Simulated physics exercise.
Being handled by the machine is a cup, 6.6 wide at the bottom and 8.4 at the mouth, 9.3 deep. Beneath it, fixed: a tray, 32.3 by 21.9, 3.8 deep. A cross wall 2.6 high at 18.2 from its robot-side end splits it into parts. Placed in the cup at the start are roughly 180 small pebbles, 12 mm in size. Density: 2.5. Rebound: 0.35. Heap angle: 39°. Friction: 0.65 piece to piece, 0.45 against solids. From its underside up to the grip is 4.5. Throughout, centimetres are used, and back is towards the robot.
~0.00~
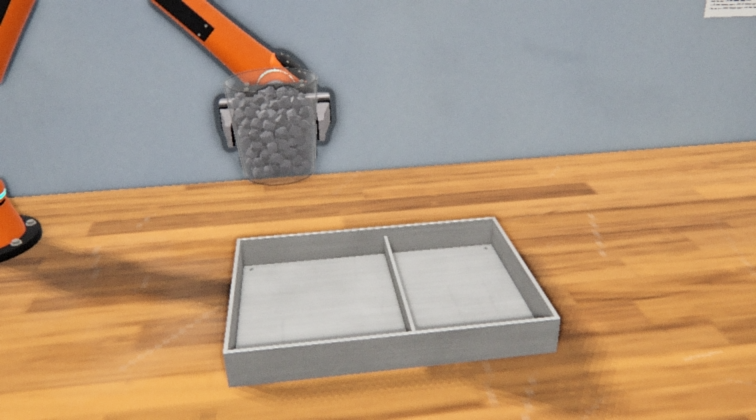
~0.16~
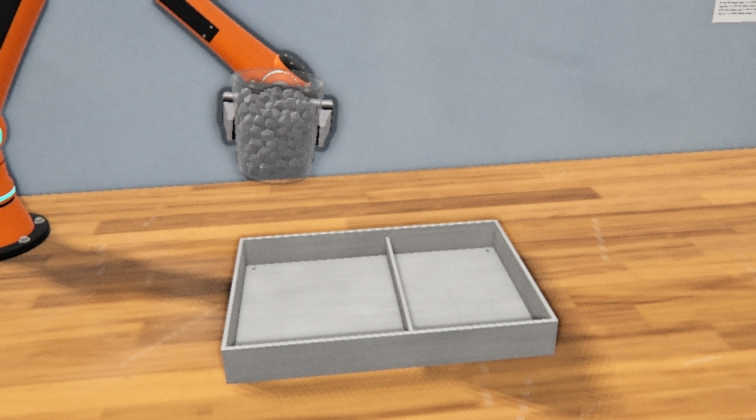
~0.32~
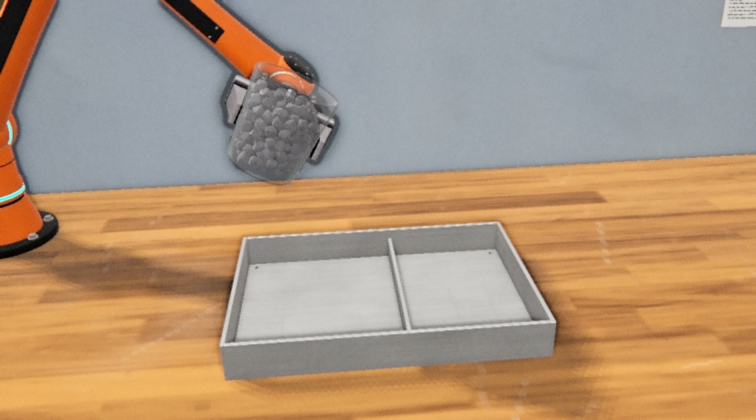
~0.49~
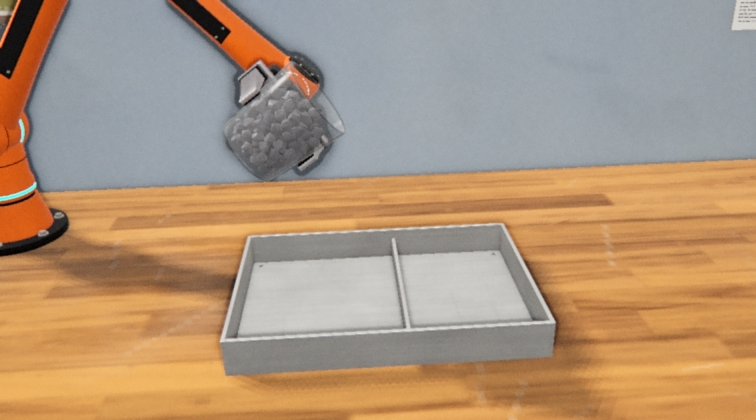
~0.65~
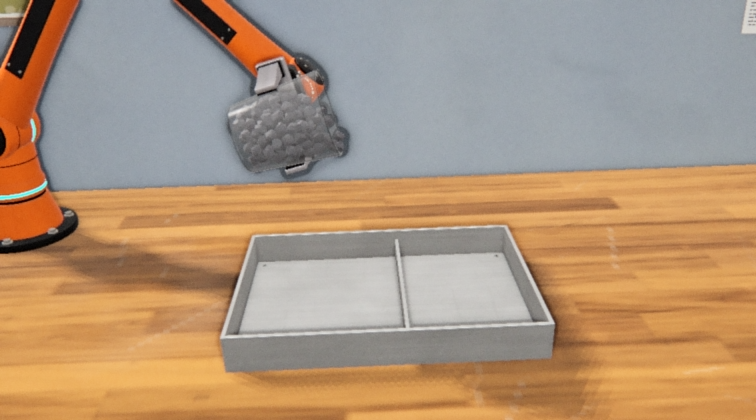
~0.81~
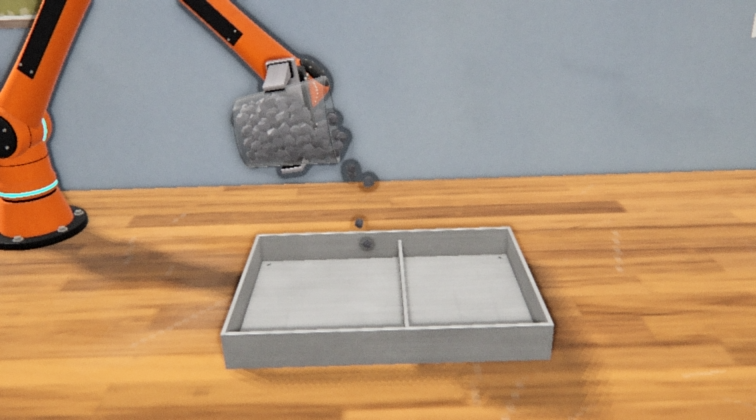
An orange robot arm held a clear cup of gray pebbles above a divided gray tray, then tilted it steadily to the right until a few pebbles slid over the rim and dropped toward the tray.
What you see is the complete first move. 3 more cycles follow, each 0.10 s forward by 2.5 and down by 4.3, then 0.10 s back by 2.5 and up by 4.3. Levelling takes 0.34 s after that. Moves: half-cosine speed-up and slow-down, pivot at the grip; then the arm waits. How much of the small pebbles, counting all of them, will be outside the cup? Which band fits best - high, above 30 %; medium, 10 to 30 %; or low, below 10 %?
High, above 30 %.
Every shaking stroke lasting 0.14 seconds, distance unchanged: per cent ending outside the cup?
Then about 20 per cent.
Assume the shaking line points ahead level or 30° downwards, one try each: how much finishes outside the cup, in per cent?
You'd get some 95 per cent with the first setting and some 65 per cent with the second.
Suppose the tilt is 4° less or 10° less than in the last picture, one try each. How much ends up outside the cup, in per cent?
First try near 35 %, second near 25 %.
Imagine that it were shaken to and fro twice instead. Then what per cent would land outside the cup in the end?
Then roughly 35 percent.
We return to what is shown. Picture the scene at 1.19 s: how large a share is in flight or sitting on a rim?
I'd put it near 10 per cent.
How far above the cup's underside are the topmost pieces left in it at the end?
Around 7.0 cm up.
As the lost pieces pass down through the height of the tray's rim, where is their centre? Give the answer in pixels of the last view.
They come through centred close to (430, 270).
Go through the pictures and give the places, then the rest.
In the first frame, cup middle at (276, 128), level; upper third of the load around (271, 108), from x 235 to 310, top at y 90; 183 in the cup.
In the second frame, cup middle at (277, 128), tilted 8° forward; upper third of the load around (273, 108), from x 240 to 310, top at y 95.
In the third frame, cup middle at (278, 128), tilted 29° forward; upper third of the load around (276, 108), from x 240 to 315, top at y 85.
In the fourth frame, cup middle at (281, 127), tilted 54° forward; upper third of the load around (280, 109), from x 240 to 320, top at y 85.
In the fifth frame, cup middle at (284, 127), tilted 75° forward; upper third of the load around (280, 112), from x 240 to 340, top at y 95.
In the sixth frame, cup middle at (286, 127), tilted 83° forward; upper third of the load around (277, 114), from x 245 to 370, top at y 100; 178 in the cup, 1 in the robot-side part, 4 in flight or on a rim.
By 1.19 s, tilted 83° forward, highest piece 23 above the table; 132 in the cup, 20 in the far-side part, 13 in the robot-side part, 18 in flight or on a rim.
By 1.56 s, tilted 48° forward, highest piece 23 above the table; 103 in the cup, 55 in the far-side part, 19 in the robot-side part, 6 in flight or on a rim.
By 1.95 s, level, highest piece 25 above the table; 103 in the cup, 58 in the far-side part, 22 in the robot-side part.
By 3.00 s, level, highest piece 25 above the table; 103 in the cup, 58 in the far-side part, 22 in the robot-side part.
Final count, 103 in the cup, 58 in the far-side part, 22 in the robot-side part. That is 44 % outside the cup.
